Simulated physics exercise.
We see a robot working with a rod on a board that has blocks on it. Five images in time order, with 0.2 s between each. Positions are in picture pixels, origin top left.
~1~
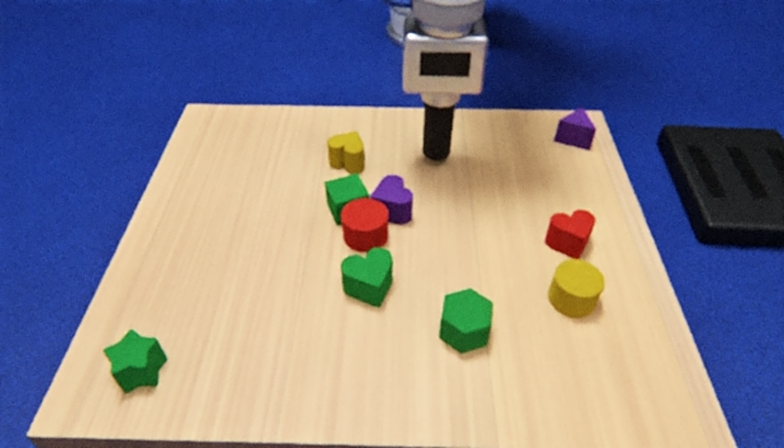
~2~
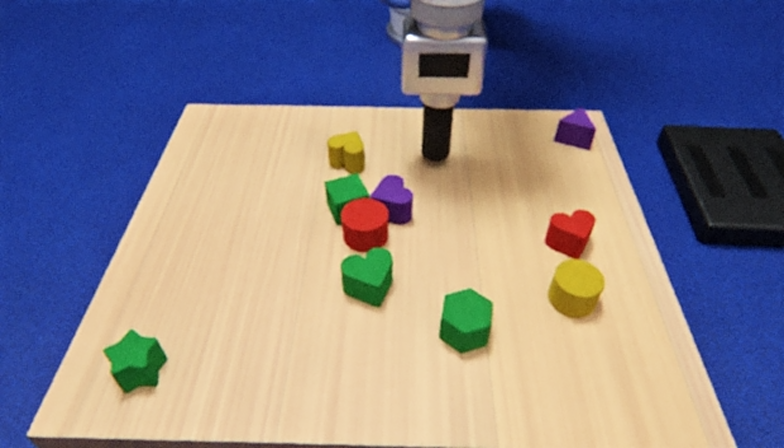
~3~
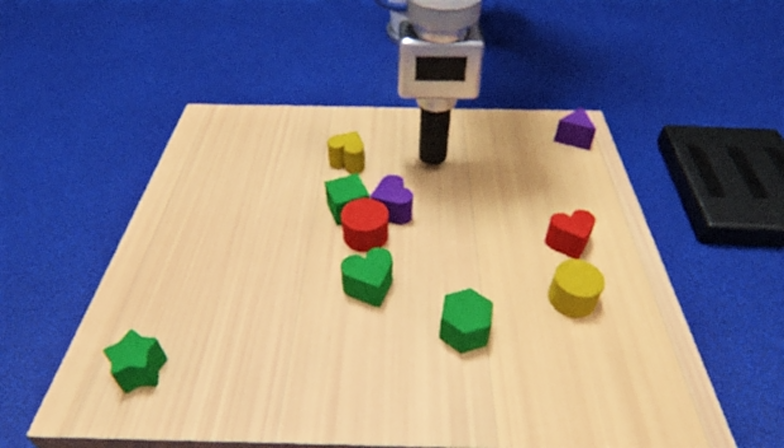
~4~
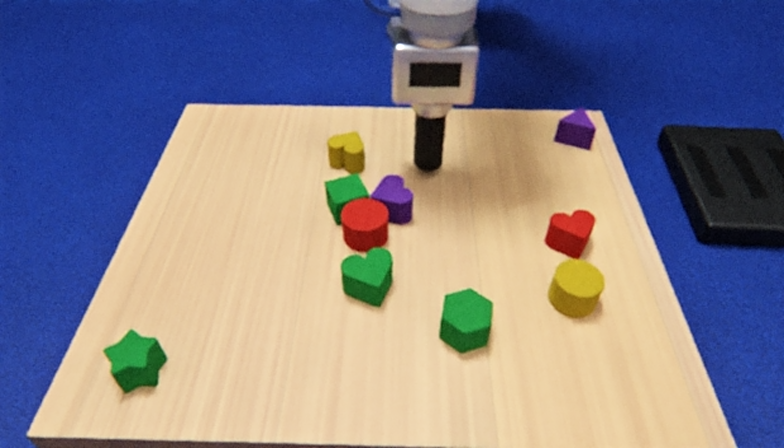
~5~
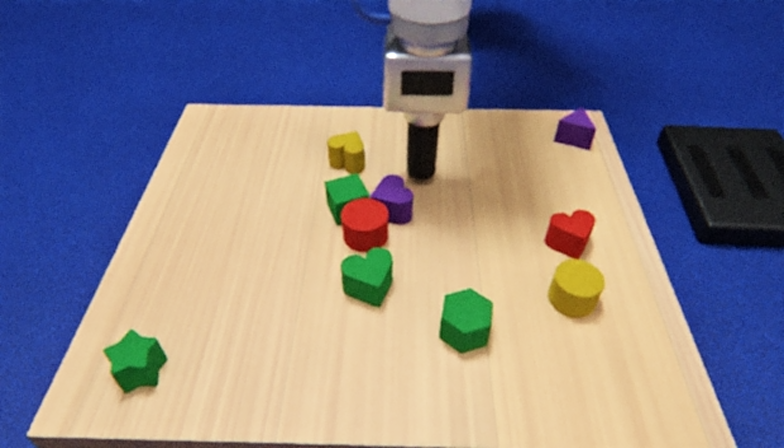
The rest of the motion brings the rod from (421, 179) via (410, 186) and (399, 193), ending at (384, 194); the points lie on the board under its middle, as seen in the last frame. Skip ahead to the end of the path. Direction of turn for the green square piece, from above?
The green square piece rotates clockwise.
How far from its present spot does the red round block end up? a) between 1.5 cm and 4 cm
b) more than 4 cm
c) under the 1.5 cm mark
Option a.
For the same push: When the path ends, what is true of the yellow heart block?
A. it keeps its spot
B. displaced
A: It keeps its spot.
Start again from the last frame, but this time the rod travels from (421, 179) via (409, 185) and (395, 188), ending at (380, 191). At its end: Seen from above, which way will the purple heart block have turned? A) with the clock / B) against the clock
B
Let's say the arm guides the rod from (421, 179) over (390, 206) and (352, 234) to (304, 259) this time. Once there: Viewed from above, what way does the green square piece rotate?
The sense of turning is clockwise.
What follows on the original path. Halfway along, rod at (405, 182); purple heart block at (391, 191).
At the end, rod at (384, 186); green square piece at (342, 188), turned 20° clockwise; yellow heart block still; red round block at (358, 226); purple heart block at (377, 196), turned 25° anticlockwise.
